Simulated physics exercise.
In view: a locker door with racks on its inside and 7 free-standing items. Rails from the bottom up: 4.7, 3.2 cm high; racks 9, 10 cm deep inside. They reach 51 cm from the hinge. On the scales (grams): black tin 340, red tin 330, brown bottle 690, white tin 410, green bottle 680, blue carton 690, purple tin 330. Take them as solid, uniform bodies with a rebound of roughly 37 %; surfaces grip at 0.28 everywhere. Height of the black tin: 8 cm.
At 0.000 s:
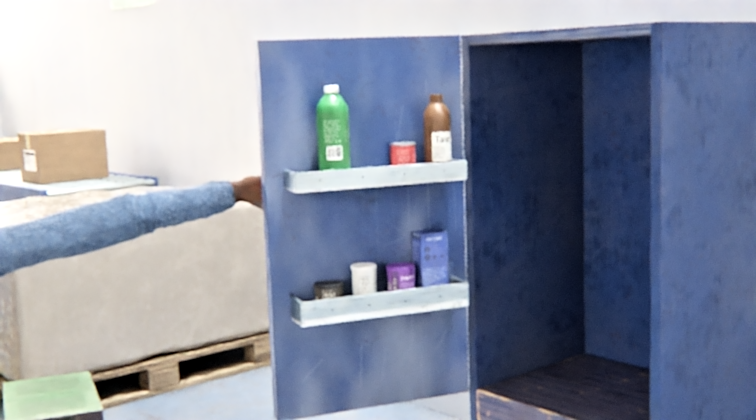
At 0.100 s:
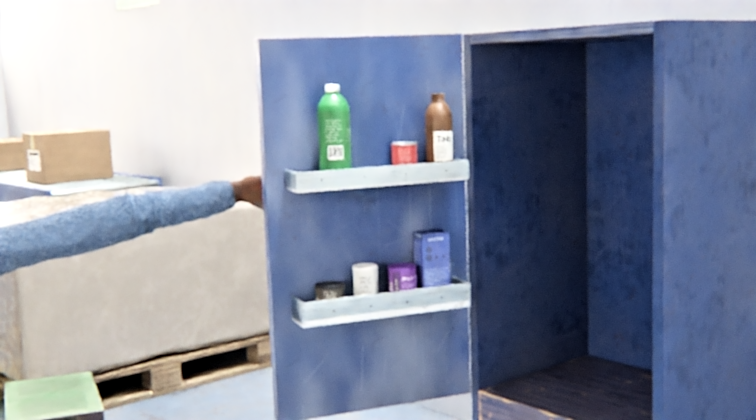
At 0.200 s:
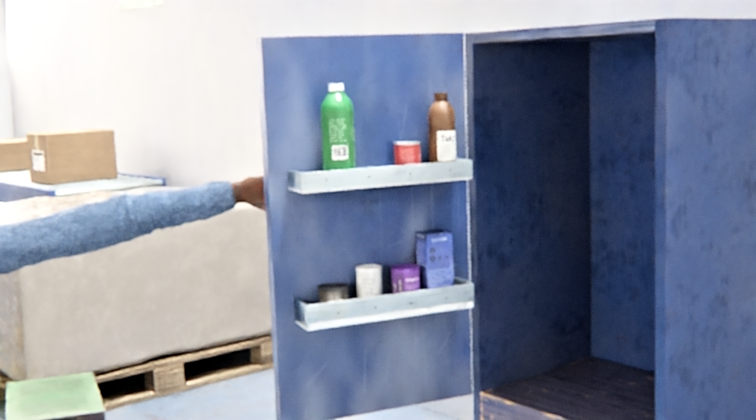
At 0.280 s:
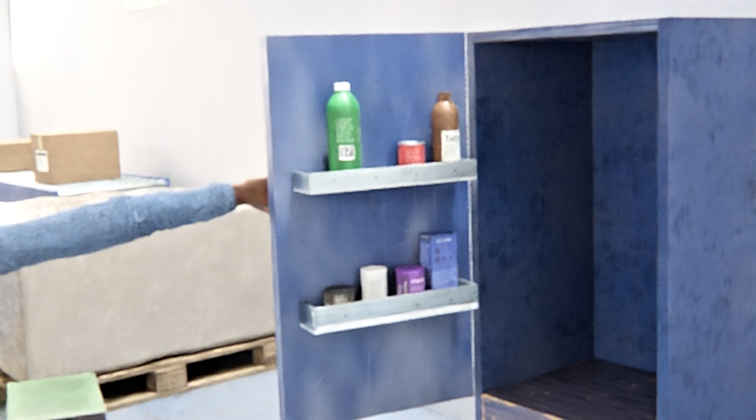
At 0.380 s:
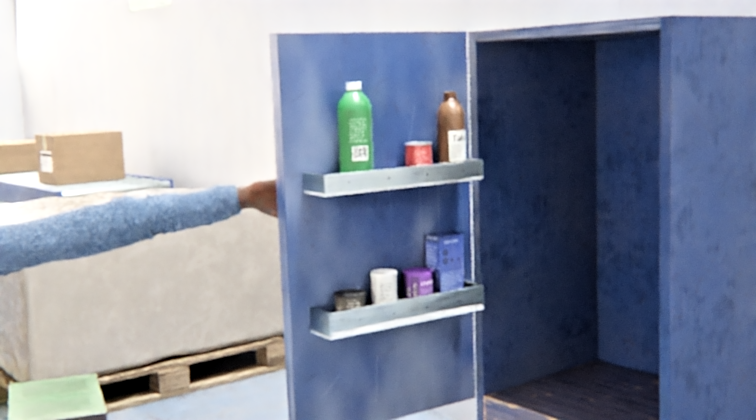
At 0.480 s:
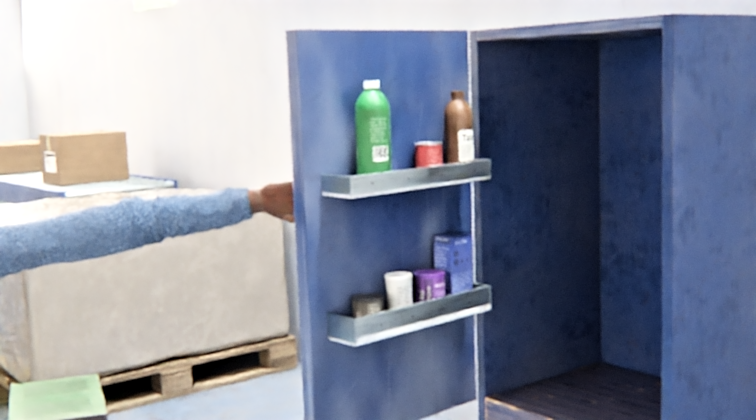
In the video, a hand in a fuzzy blue sleeve holds the edge of a blue locker's open door, which carries bottles, tins and a carton on two racks, and swings it slowly partway rightward, the items staying in place.
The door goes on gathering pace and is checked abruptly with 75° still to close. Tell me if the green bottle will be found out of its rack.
The green bottle falls out.
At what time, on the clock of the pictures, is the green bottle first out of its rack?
Near 0.8 s.
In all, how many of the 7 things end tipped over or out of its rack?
That comes to 1.
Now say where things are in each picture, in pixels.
In the first frame, door 110° open; green bottle (333, 134).
In the second frame, door 109° open; brown bottle (439, 133); white tin (366, 287).
In the third frame, door 106° open; blue carton (435, 267); purple tin (406, 286).
In the fourth frame, door 102° open; red tin (412, 159).
In the fifth frame, door 96° open; brown bottle (451, 132); white tin (384, 294).
In the sixth frame, door 86° open; green bottle (373, 133); blue carton (453, 271).
By 0.68 s, door 75° open; green bottle tilted 20° near (415, 130); red tin 2 cm from its spot.
By 1.18 s, door 75° open; green bottle now out of its rack; red tin 3 cm from its spot.
By 1.48 s, door 75° open; red tin 3 cm from its spot.
When it is over (1.6 s), out of its rack, green bottle; the other 6 within 5 cm of the start.
